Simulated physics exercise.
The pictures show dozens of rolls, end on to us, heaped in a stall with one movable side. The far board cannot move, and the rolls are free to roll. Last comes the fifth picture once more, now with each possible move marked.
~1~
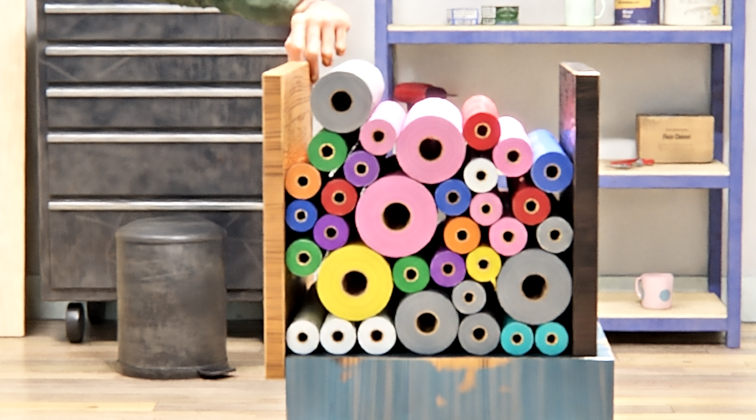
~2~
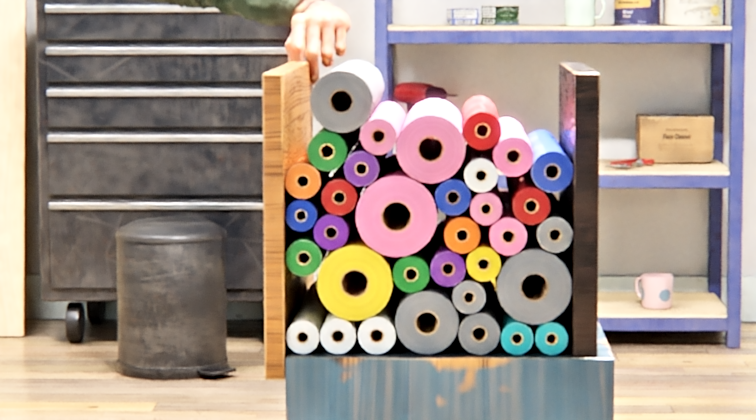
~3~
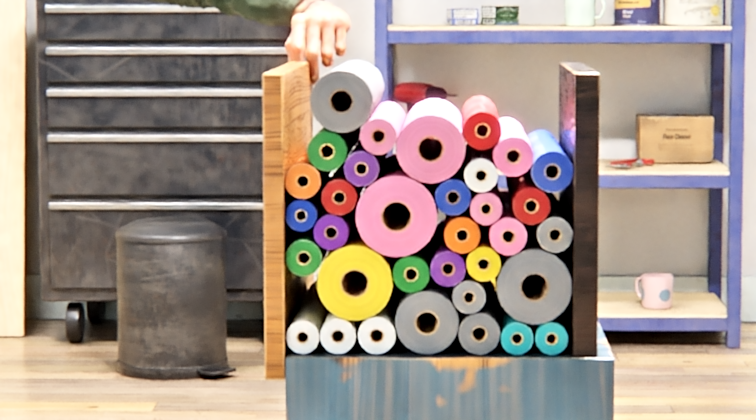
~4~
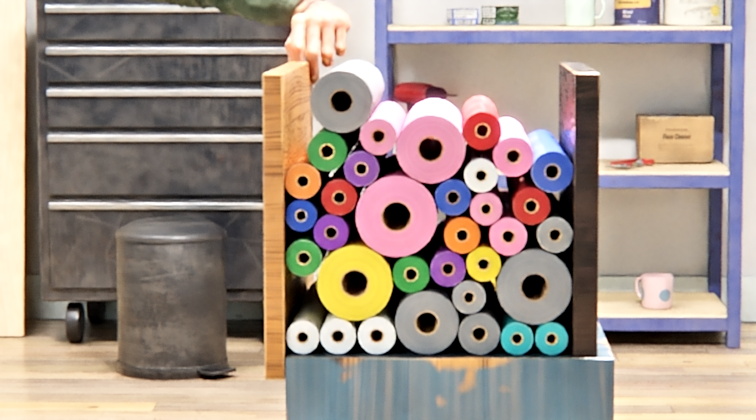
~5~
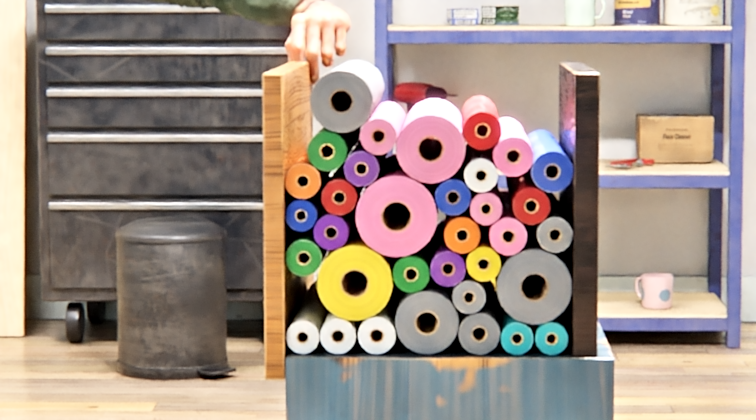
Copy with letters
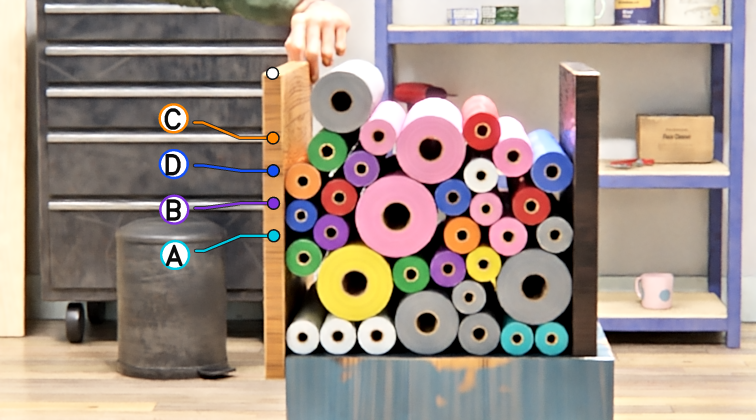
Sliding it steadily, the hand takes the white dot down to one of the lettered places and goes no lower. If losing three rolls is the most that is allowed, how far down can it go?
Down to A.
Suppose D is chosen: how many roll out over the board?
The count is none.
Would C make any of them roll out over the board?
At C: No.
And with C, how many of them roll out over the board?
With C, none.
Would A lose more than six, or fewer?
Fewer than six.
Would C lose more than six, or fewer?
At C, fewer than six.
On the marked copy, A at (274, 236); B at (274, 204); C at (273, 138); D at (273, 171); the white dot at (273, 73).
Taking A. A third of the way, top of the board (284, 157).
Two thirds of the way, top of the board (284, 235).
When it is over, top of the board (284, 235), three out over the board.
As for the rest, B none out over the board; C none out over the board; D none out over the board.
